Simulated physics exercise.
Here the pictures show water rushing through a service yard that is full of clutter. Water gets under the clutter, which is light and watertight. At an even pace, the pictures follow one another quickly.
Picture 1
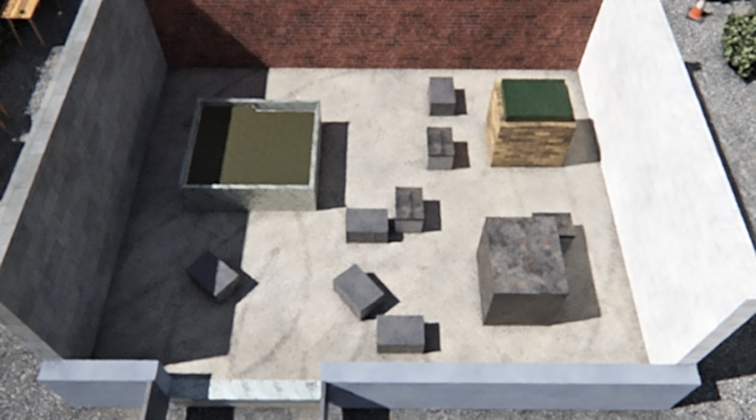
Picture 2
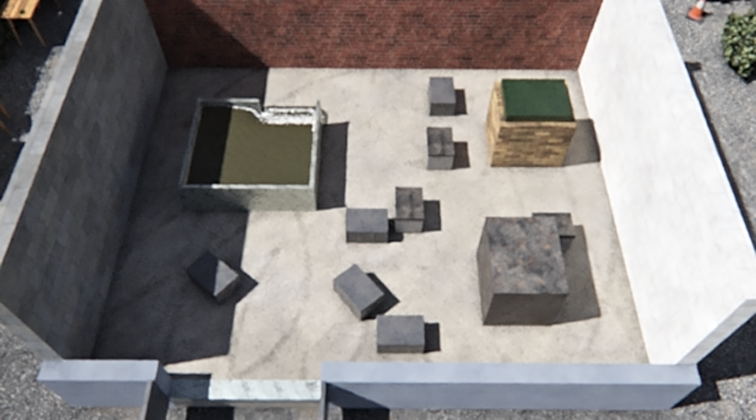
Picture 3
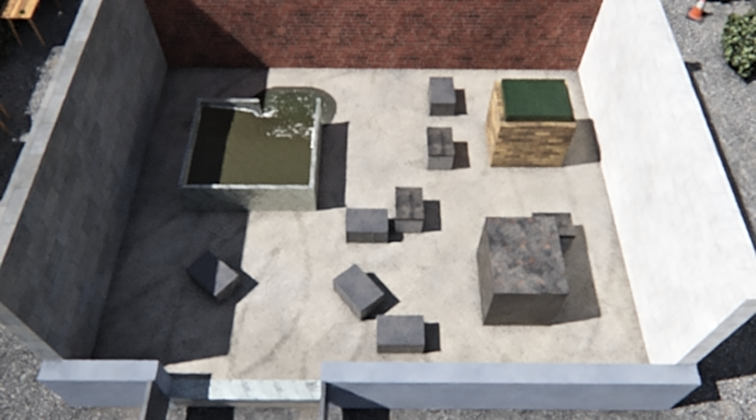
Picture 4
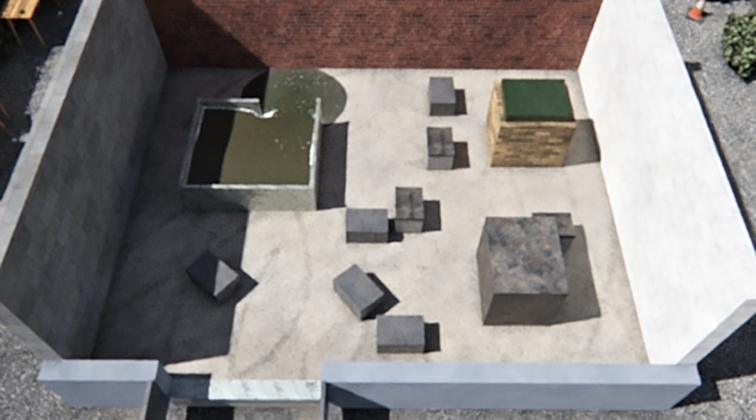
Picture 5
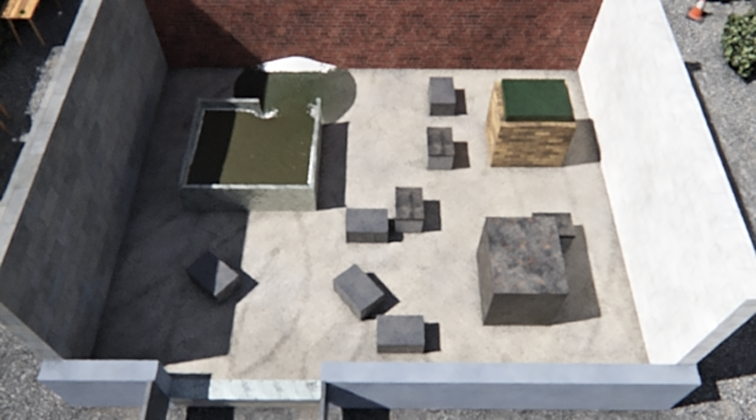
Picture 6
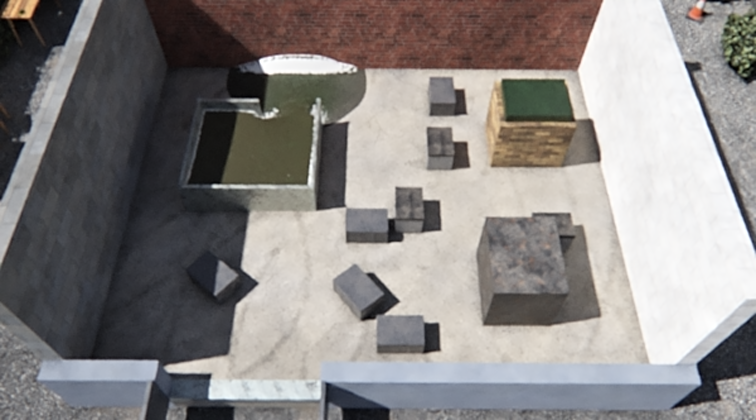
In a walled yard, water pours over a tank's back rim and spreads behind it.
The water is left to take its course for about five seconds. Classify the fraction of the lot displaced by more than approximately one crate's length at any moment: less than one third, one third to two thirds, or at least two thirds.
The fraction is less than one third.
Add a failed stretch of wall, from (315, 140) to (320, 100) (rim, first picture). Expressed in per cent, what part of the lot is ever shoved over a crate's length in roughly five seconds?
That works out to about 40 per cent of them.
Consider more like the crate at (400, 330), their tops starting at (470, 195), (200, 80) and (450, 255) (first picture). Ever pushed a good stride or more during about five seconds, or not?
Here's the rundown: Never gets far, sent far off, and finally never gets far.
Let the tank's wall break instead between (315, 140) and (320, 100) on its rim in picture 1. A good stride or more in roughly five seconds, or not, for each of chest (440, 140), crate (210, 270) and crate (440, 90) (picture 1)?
Results in order: Moved that far / stayed within it / moved that far.
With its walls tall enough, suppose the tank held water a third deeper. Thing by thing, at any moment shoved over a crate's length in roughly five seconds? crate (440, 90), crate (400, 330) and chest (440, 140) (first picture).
In sequence: Went the distance, fell short and went the distance.
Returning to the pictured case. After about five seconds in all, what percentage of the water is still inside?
100 in a hundred.
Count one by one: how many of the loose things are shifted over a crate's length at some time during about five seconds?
I count 1.
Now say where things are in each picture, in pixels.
In the first frame, a crate at (358, 287), on the bottom; a crate at (212, 272), on the bottom; 0 of 8 have shifted.
In the second frame, a crate at (358, 287), on the bottom; a crate at (212, 272), on the bottom; 0 of 8 have shifted.
In the third frame, a crate at (358, 287) rests on the ground; a crate at (212, 272), on the bottom; 0 of 8 have shifted.
In the fourth frame, a crate at (358, 287), on the bottom; a crate at (212, 272) rests on the ground; 0 of 8 have shifted.
In the fifth frame, a crate at (358, 287), on the bottom; a crate at (212, 272) rests on the ground; 0 of 8 have shifted.
In the sixth frame, a crate at (358, 287), on the bottom; a crate at (212, 272), on the bottom; 0 of 8 have shifted.
A moment on, 0 of 8 are well off their spots; 0 afloat.
Next, 0 of 8 are well off their spots; 0 afloat.
Later, 1 of 8 are well off their spots; 0 afloat.
In the end, 1 of 8 are well off their spots, and 1 have been at some point; 1 afloat.
